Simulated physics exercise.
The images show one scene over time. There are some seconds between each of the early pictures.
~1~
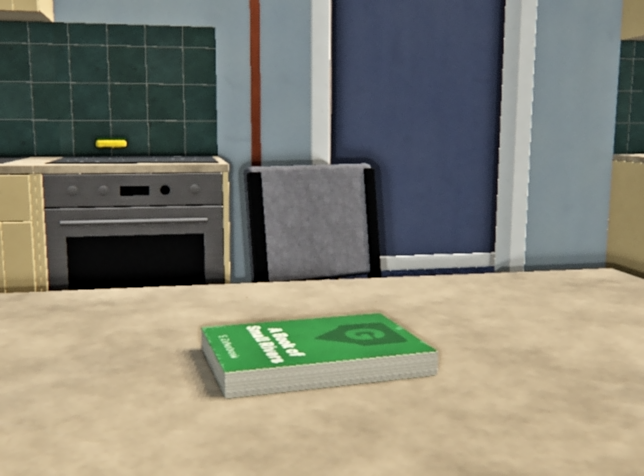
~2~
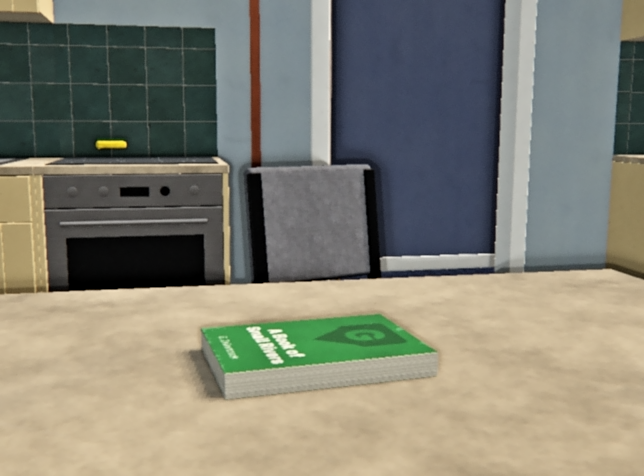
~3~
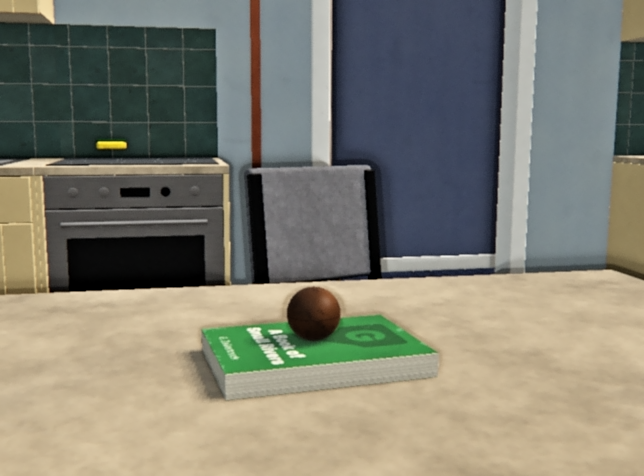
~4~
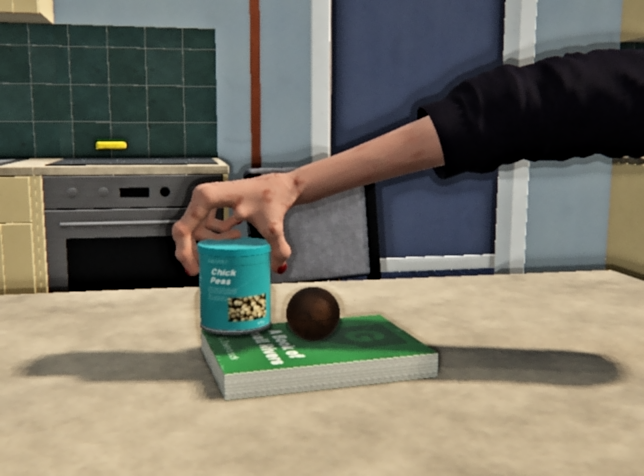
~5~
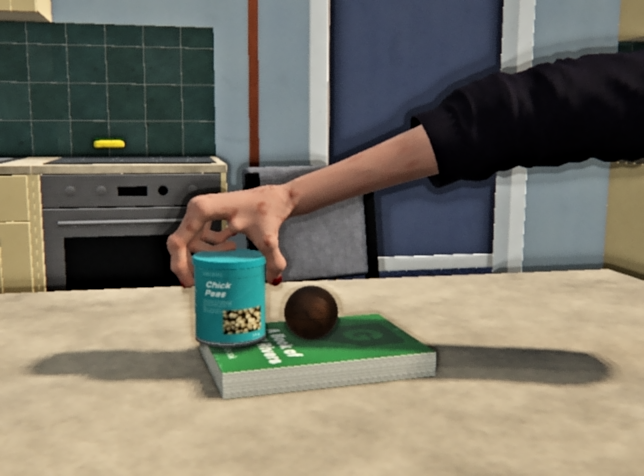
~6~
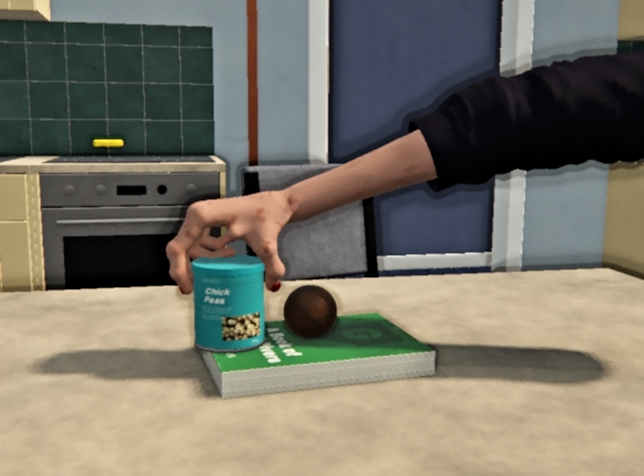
A hand in a dark sleeve lowered a turquoise can of chick peas onto the left end of a green book, beside a brown ball that had appeared there earlier, and kept hold of it.
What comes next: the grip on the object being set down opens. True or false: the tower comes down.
False.
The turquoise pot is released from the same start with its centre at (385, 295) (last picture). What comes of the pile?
After that, the pile stays intact.
Then, 0.80 s after the last picture, nothing has stirred.
Then, 1.90 s after the last picture, turquoise pot resting near (229, 302).
At rest, all 3 in place. Seen from the same camera at the end, turquoise pot near (229, 302). The pile holds.
